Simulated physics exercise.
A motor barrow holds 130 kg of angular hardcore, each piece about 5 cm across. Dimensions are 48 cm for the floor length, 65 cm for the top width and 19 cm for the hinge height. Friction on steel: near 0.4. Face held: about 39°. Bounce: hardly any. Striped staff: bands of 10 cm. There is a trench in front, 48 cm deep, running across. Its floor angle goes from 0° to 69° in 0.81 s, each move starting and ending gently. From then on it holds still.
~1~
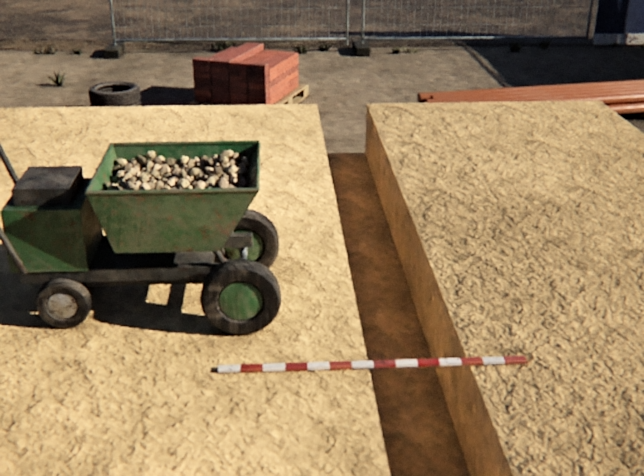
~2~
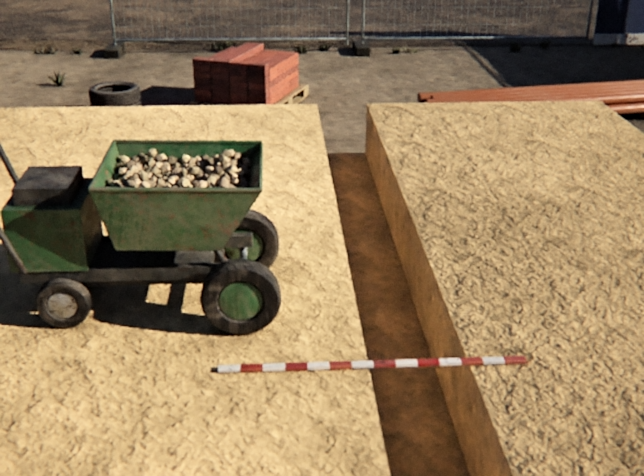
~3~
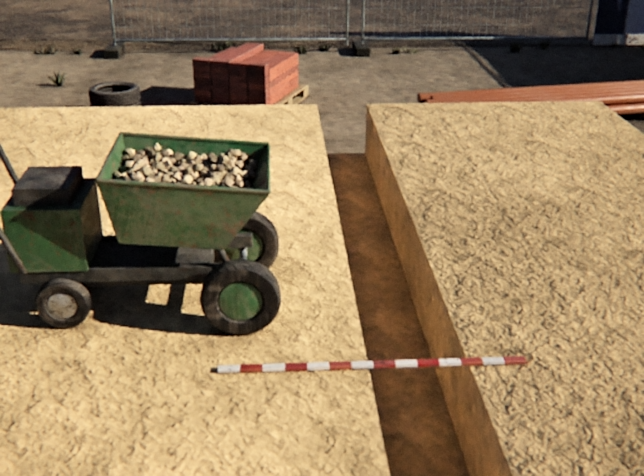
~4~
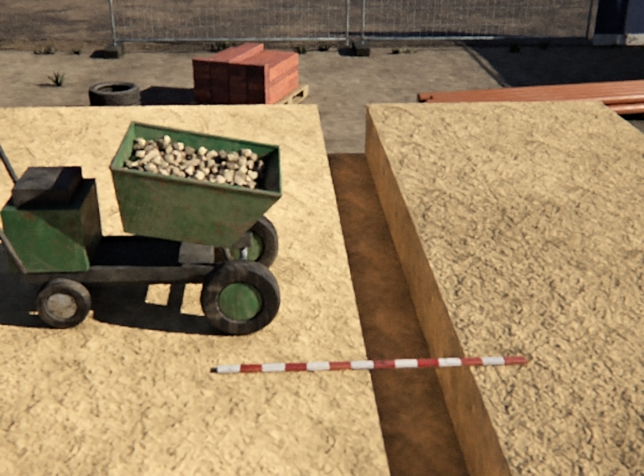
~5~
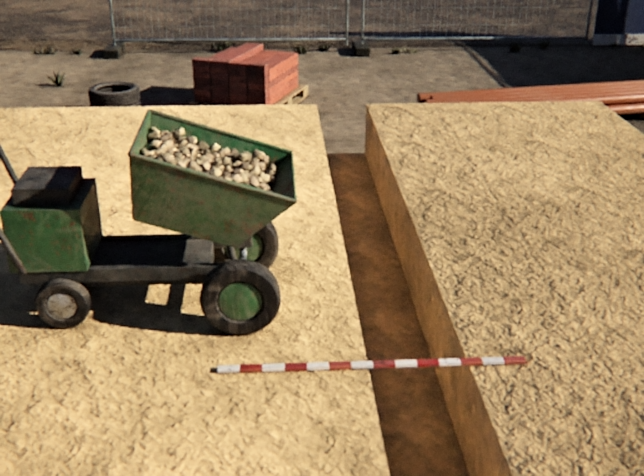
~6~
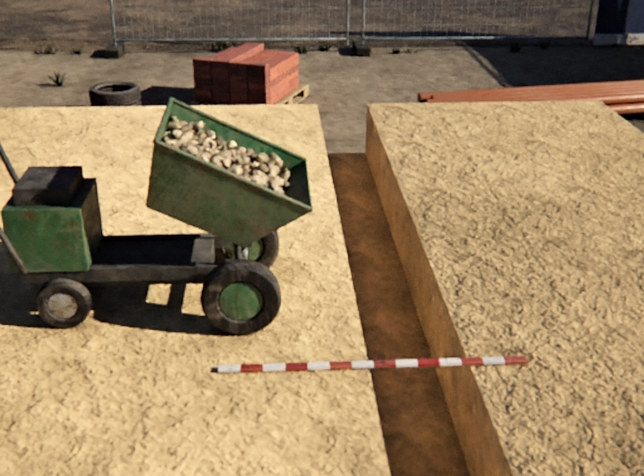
A green motor barrow stood on sandy ground beside a trench, its skip full of stones. The skip slowly began to tilt, its back end rising steadily while the barrow stayed put.
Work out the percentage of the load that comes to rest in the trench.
It works out at about 53 per cent of the load.
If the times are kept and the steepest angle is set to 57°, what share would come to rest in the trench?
Around 20 per cent would finish in the trench.
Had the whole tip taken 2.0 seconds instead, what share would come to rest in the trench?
Roughly 40% would finish there.
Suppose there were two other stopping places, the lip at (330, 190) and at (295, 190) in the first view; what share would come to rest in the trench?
Around 20% for the first place and 40% for the second.
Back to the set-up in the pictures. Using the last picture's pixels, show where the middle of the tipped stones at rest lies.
The tipped stones centre close to (407, 366).
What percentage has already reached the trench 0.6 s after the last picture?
About 20 per cent by then.
Then, 0.3 s after the last picture the floor is at 58°, 100 % in the skip; the foremost stones are at (341, 226).
Then, 0.6 s after the last picture the floor is at 69°, 82 % in the skip, 18 % in the trench; the foremost stones are at (431, 344).
Then, 0.9 s after the last picture the floor is at 69°, 57 % in the skip, 43 % in the trench; the foremost stones are at (441, 314).
Then, 2.9 s after the last picture the floor is at 69°, 47 % in the skip, 53 % in the trench; the foremost stones are at (450, 313).
